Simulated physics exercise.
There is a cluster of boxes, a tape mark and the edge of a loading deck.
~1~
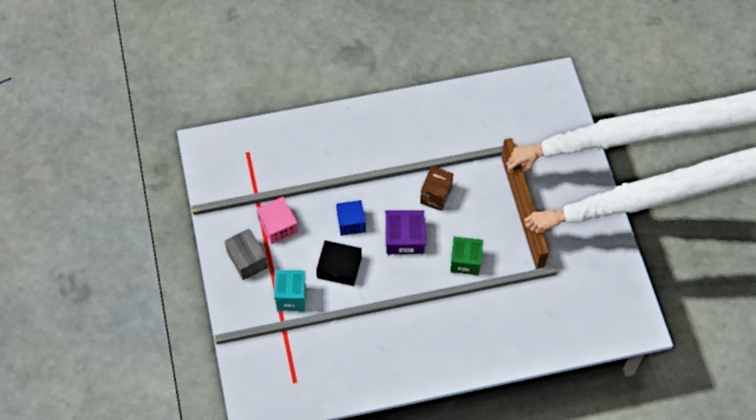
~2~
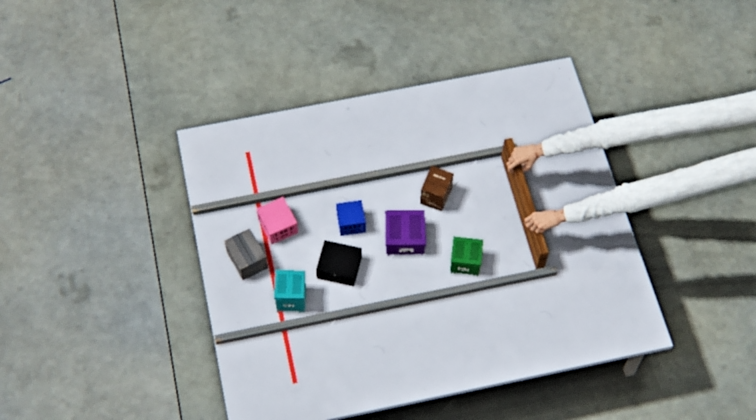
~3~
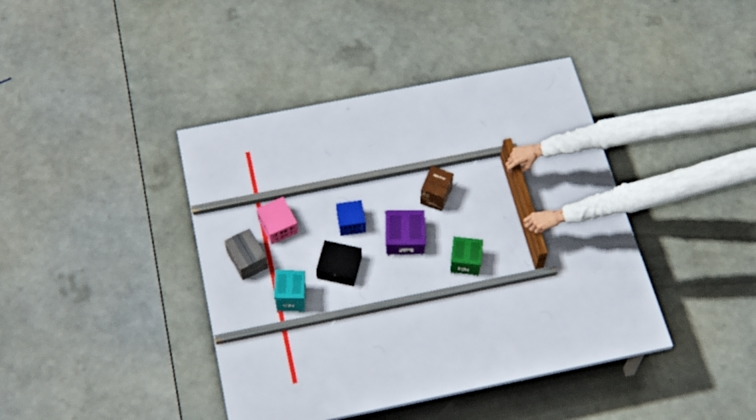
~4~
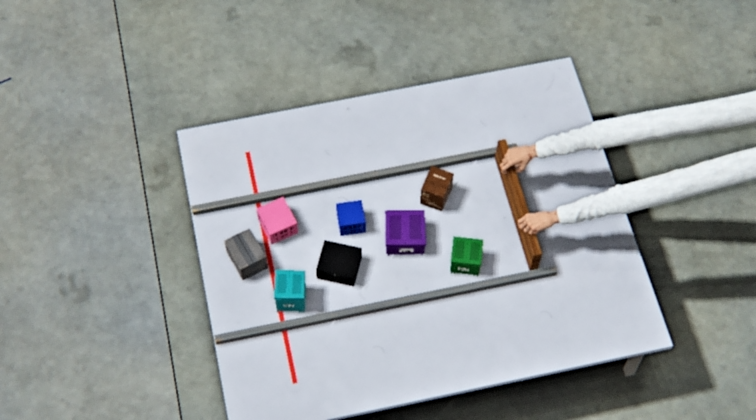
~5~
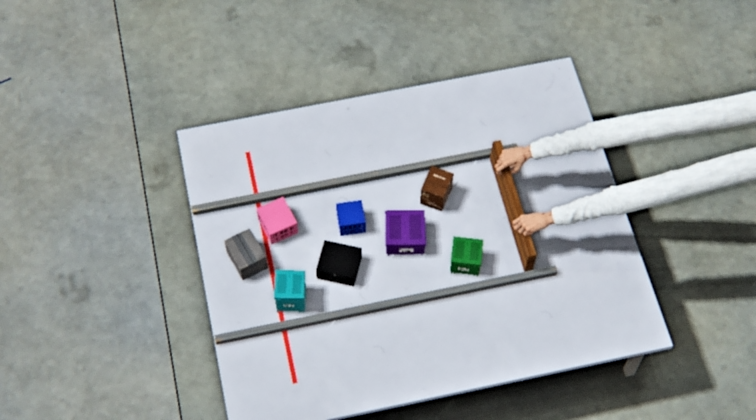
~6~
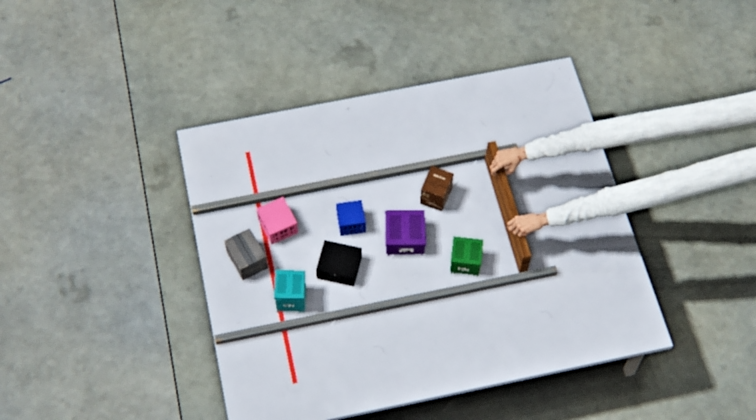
The clip opens on a pale table where coloured boxes sit scattered between two rails, some near a red tape line at left, while two hands hold a wooden plank at right. The plank stays almost still at first, then the hands slide it slightly left, and the boxes remain unmoved.
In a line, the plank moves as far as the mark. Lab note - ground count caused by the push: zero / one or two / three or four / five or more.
Ground count: One or two.
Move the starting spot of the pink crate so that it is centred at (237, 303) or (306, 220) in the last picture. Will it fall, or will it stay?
Lab note - it goes down; then it rests there.
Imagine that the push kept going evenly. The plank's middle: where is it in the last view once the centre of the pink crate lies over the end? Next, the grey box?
Roughly (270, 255); for the second one, roughly (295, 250).
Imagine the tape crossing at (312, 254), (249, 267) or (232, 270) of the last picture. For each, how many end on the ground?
Ground tally per try: 0 / 3 / 5.
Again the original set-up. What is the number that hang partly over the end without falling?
It would come to 2.
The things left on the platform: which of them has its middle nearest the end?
The pink crate winds up nearest.
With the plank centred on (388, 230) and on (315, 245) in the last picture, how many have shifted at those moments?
Up to then 5, and up to the other point 8.
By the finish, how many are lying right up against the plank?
3 in contact.
A little later, none off yet; grey box at rest near (246, 254); turquoise tote at rest near (291, 291); pink crate at rest near (277, 221).
When it is over, the number that fall off is one or two; down, grey box.
